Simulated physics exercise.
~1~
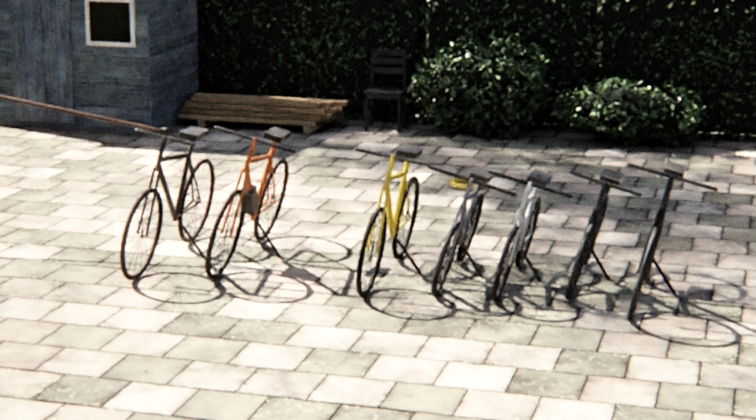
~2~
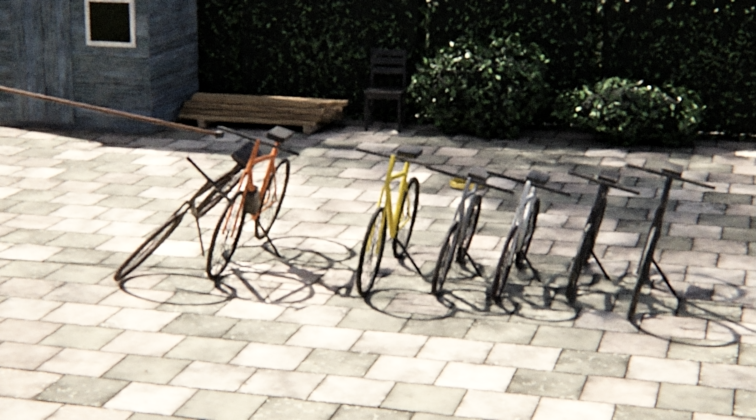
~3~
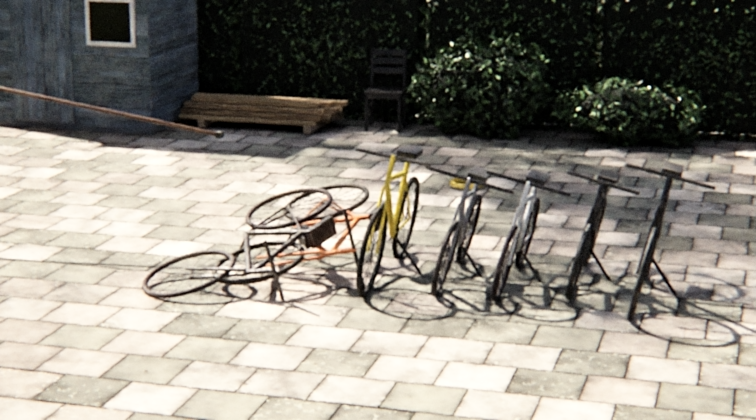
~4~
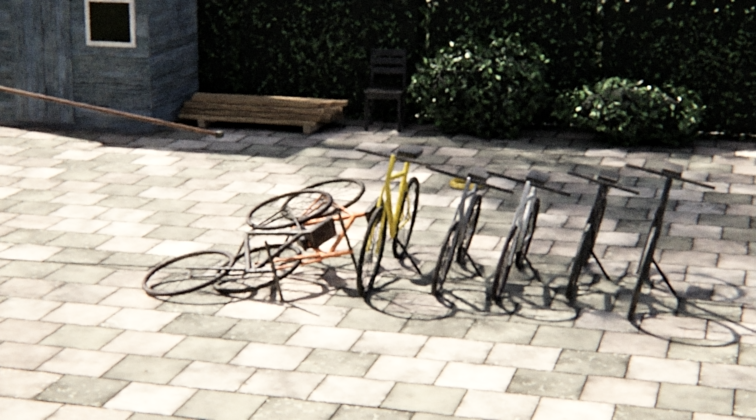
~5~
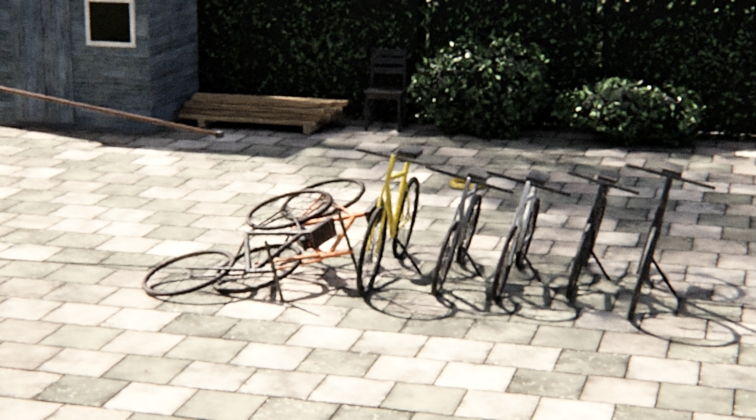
A row of seven parked bicycles stands across a sunlit paved yard, viewed from slightly above, with a blue-grey shed, a wooden pallet, a dark chair and leafy bushes behind. A long thin pole reaches in from the left and pushes the dark bicycle at the left end, tipping it rightward against the orange one. The pole stops, and both bicycles topple to the right, landing tangled together beside the yellow bicycle. The yellow one stays upright, as do the four grey and dark bicycles beyond it, and everything comes to rest.
